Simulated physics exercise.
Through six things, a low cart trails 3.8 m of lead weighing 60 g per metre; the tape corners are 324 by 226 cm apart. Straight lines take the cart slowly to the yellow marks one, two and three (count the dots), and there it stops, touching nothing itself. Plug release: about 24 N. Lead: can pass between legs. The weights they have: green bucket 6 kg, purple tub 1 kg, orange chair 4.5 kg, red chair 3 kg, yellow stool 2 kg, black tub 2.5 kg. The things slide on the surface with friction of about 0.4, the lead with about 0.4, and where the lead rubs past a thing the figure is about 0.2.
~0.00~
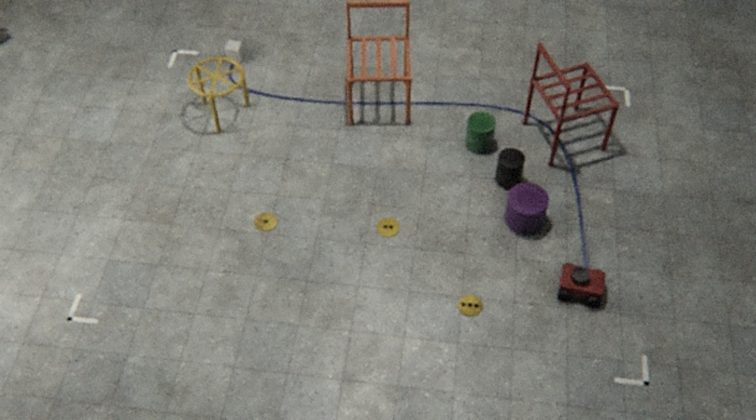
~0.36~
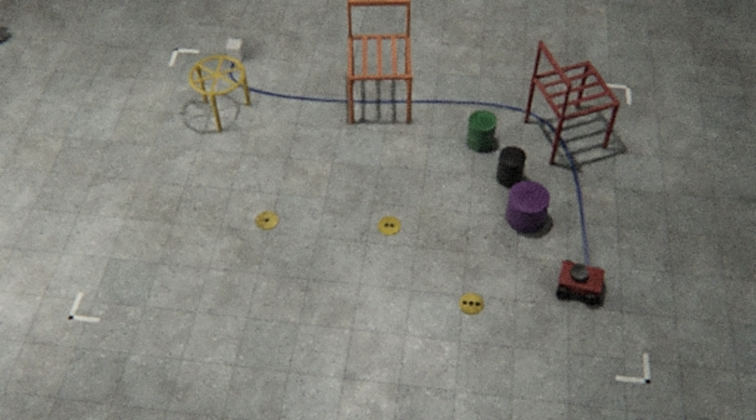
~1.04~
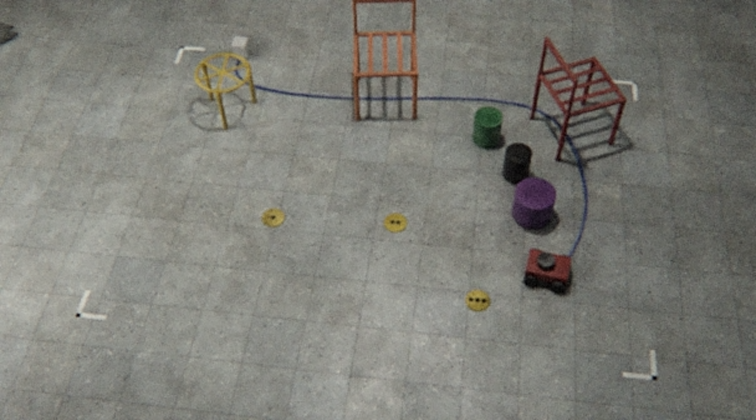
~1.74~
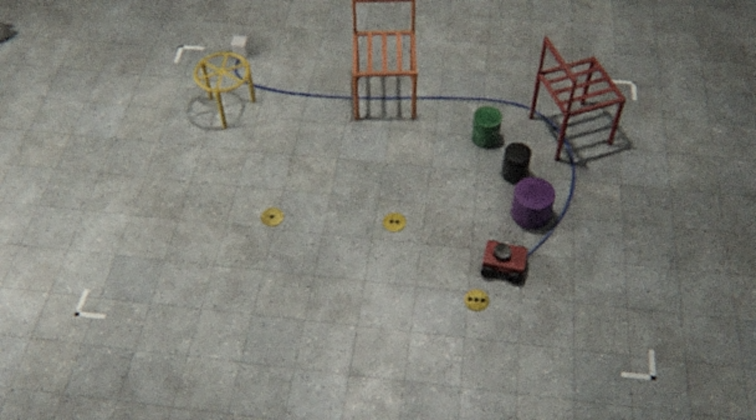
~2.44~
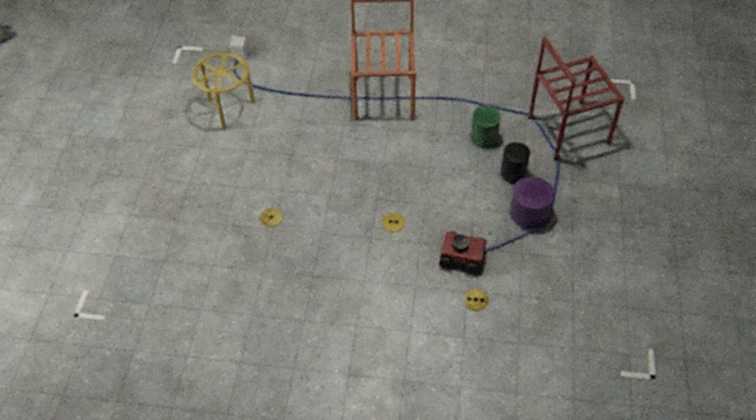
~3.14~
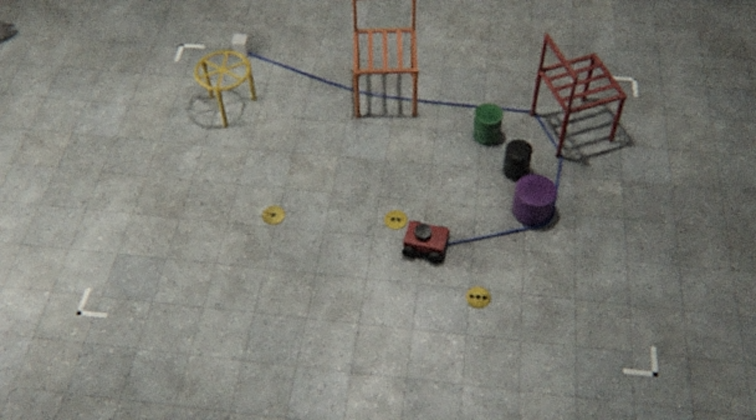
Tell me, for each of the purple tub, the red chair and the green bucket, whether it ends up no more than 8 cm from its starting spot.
Answers: Purple tub: No; red chair: No; green bucket: Yes.
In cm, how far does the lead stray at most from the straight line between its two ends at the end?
I'd say somewhere around 100 cm at its widest.
After 5.0 s, cart at (336, 224), 10 N at the fixed end; purple tub 37 cm off its start, red chair 14 cm off its start.
After 6.8 s, cart at (319, 215), lead slack at the fixed end; purple tub 50 cm off its start, red chair 29 cm off its start, black tub 10 cm off its start.
After 8.6 s, cart at (414, 236), lead slack at the fixed end; purple tub 50 cm off its start at (470, 149), red chair 29 cm off its start at (540, 95), black tub 10 cm off its start at (503, 146).
After 10.4 s, cart at (478, 296), lead slack at the fixed end; purple tub 50 cm off its start, red chair 29 cm off its start, black tub 10 cm off its start.
After 10.8 s, cart at (478, 296), lead slack at the fixed end; purple tub 50 cm off its start at (470, 149), red chair 29 cm off its start at (540, 95), green bucket 0 cm off its start at (489, 113), black tub 10 cm off its start at (503, 146).
